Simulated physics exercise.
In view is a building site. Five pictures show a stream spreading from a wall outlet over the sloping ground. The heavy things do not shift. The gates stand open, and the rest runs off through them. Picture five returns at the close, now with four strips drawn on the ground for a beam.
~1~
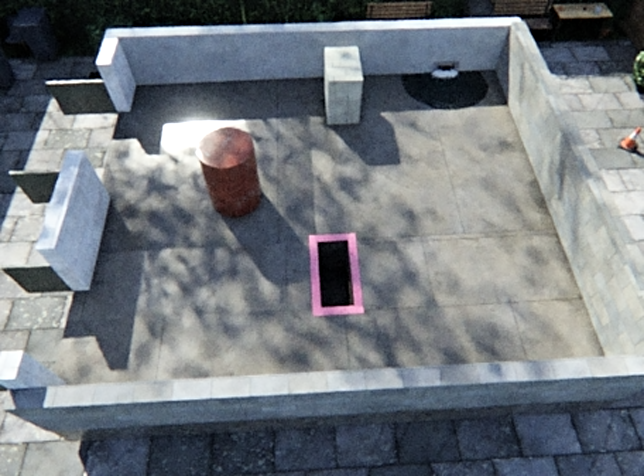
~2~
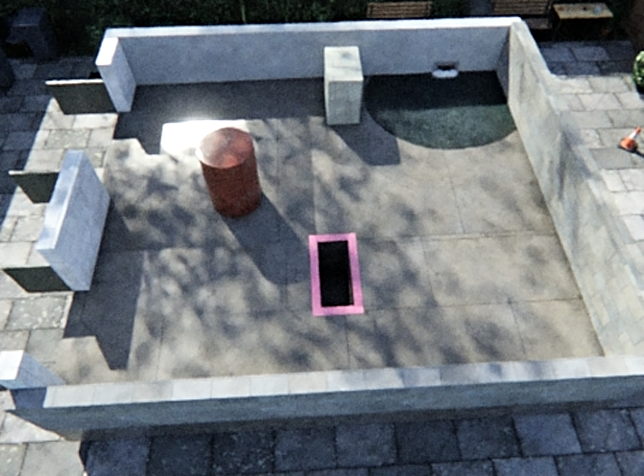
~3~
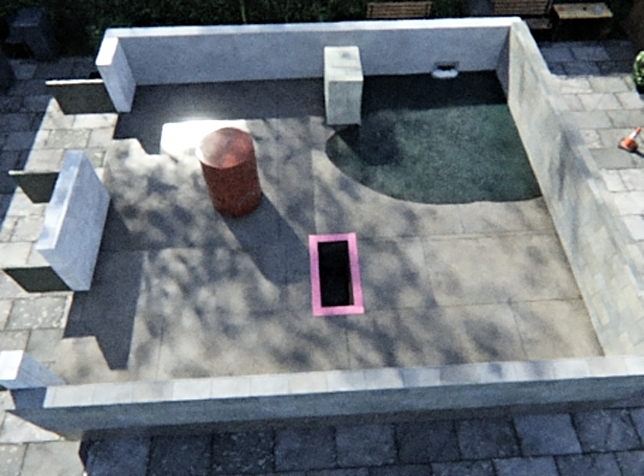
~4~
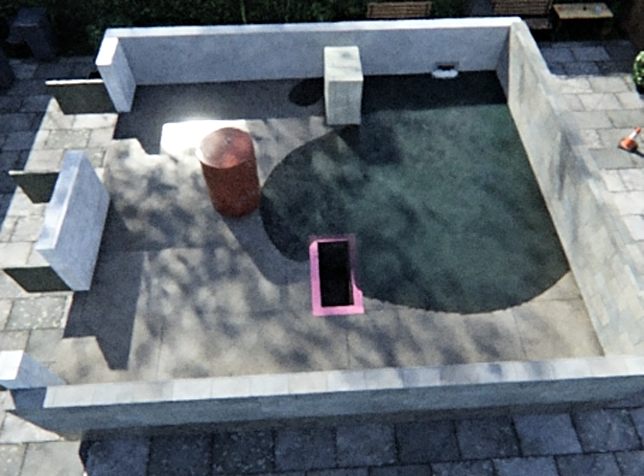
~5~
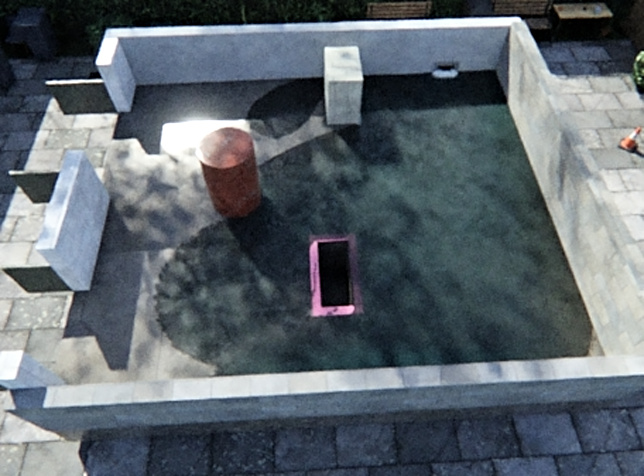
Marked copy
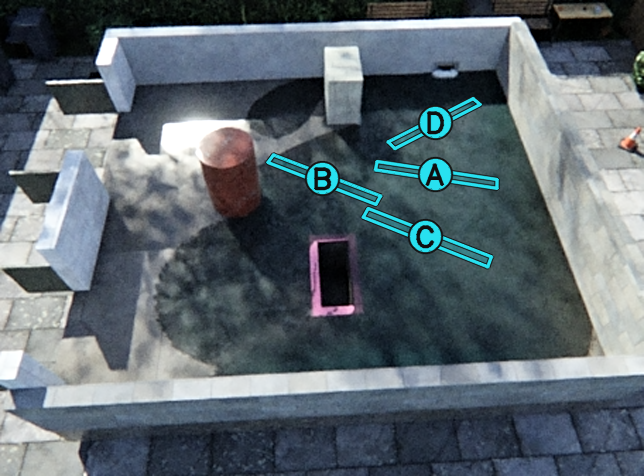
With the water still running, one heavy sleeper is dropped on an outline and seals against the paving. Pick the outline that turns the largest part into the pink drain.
D works best here.
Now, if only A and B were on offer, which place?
That is place B.
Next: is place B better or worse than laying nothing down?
Worse.
On the marked copy, A from (376, 165) to (496, 183); B from (270, 158) to (378, 200); C from (365, 212) to (489, 261); D from (391, 145) to (476, 101).
If A is chosen, about 8 % of the stream runs into the pink drain, about 91 % out by the gates.
If B is chosen, about 15 % of the stream runs into the pink drain, about 84 % out by the gates.
If C is chosen, about 10 % of the stream runs into the pink drain, about 89 % out by the gates.
If D is chosen, about 24 % of the stream runs into the pink drain, about 76 % out by the gates.
